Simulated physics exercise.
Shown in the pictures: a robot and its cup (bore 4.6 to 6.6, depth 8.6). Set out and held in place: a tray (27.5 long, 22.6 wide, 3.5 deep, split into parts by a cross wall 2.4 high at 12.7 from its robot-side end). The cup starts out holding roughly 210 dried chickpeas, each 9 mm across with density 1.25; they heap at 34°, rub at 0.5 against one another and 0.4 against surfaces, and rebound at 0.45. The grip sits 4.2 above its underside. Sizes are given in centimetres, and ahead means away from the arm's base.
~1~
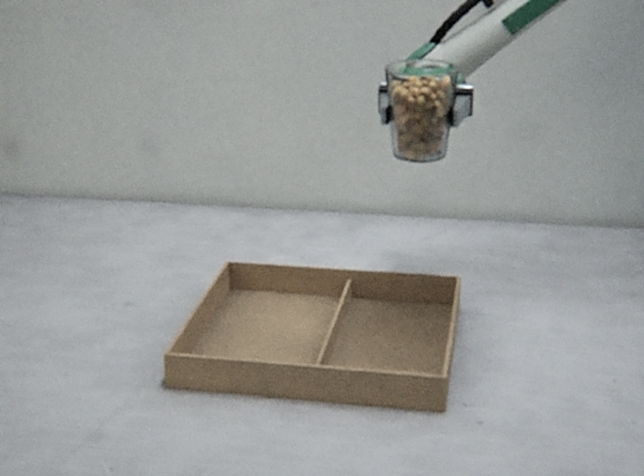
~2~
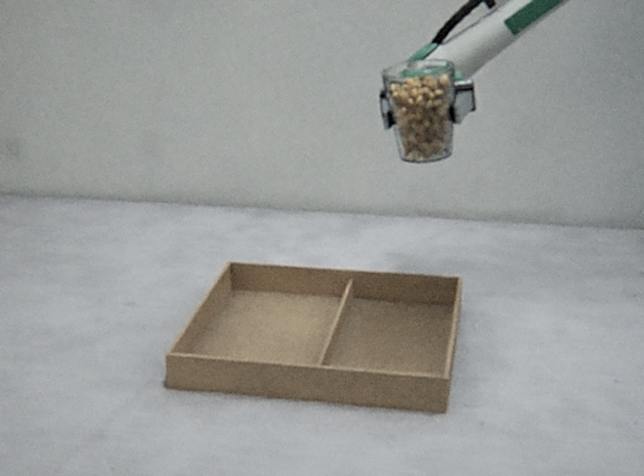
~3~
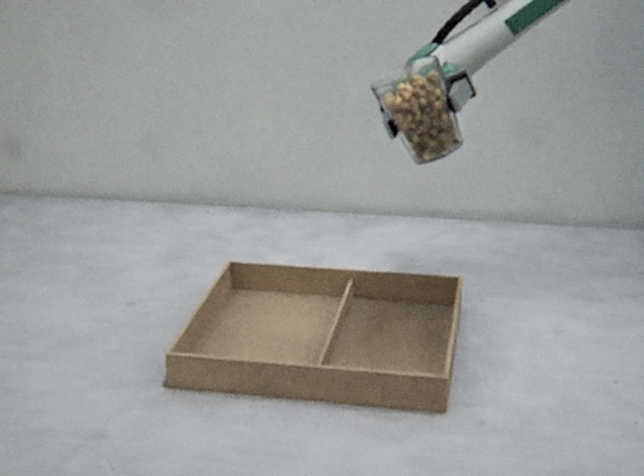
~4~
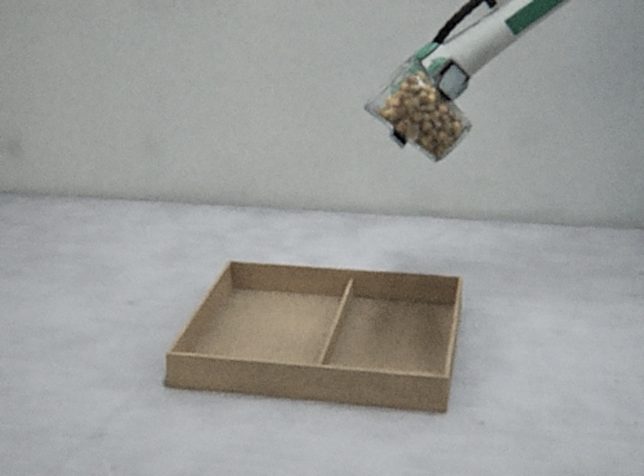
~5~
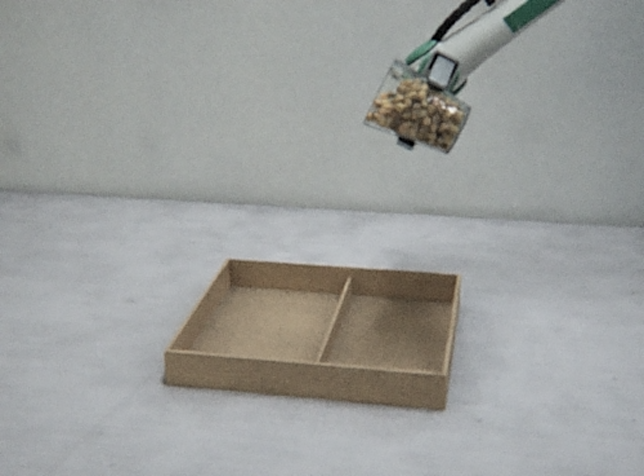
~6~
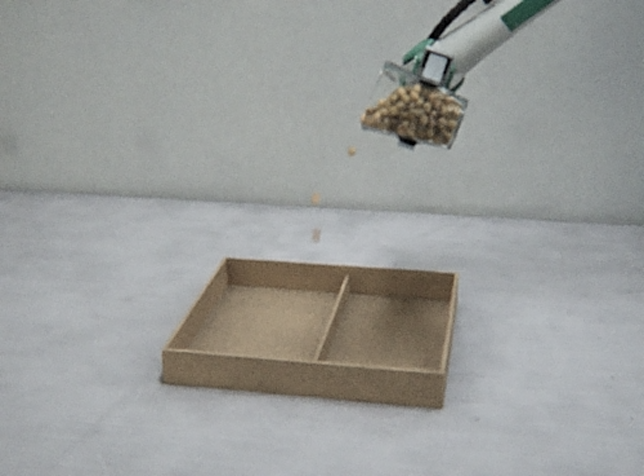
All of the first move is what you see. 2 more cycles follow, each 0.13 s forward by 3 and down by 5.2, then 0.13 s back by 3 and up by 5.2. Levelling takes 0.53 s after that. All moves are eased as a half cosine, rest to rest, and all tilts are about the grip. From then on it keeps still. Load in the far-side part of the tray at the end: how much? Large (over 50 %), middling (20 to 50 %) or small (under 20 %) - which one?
Small.
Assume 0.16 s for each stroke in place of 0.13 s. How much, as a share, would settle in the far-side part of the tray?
It would come to around 5 %.
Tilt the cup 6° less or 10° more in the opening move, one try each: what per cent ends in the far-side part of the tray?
Roughly 10 per cent on the first try and 35 per cent on the second.
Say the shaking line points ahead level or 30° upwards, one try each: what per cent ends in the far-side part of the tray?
Result: Approx. 60 % and 75 %, one try each.
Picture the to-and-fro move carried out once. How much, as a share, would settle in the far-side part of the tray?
In that case it would be near 5 percent.
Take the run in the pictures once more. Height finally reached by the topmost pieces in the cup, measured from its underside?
Around 8.0 centimetres above the underside.
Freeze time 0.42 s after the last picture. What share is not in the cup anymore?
Roughly 10 percent is out.
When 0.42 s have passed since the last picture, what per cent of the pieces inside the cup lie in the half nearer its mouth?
Mouth half: Close to 50 per cent.
Then, 0.42 s on, tilted 72° forward, highest piece 23 above the table; 192 in the cup, 13 in the far-side part, 5 in the robot-side part, 4 in flight or on a rim.
Then, 0.84 s on, tilted 24° forward, highest piece 30 above the table; 169 in the cup, 31 in the far-side part, 13 in the robot-side part, 1 on the table or floor.
Then, 1.25 s on, level, highest piece 30 above the table; 169 in the cup, 31 in the far-side part, 13 in the robot-side part, 1 on the table or floor.
Then, 2.30 s on, level, highest piece 30 above the table; 169 in the cup, 31 in the far-side part, 13 in the robot-side part, 1 on the table or floor.
In the end, 169 in the cup, 31 in the far-side part, 13 in the robot-side part, 1 on the table or floor. That is 14 % in the far-side part of the tray.
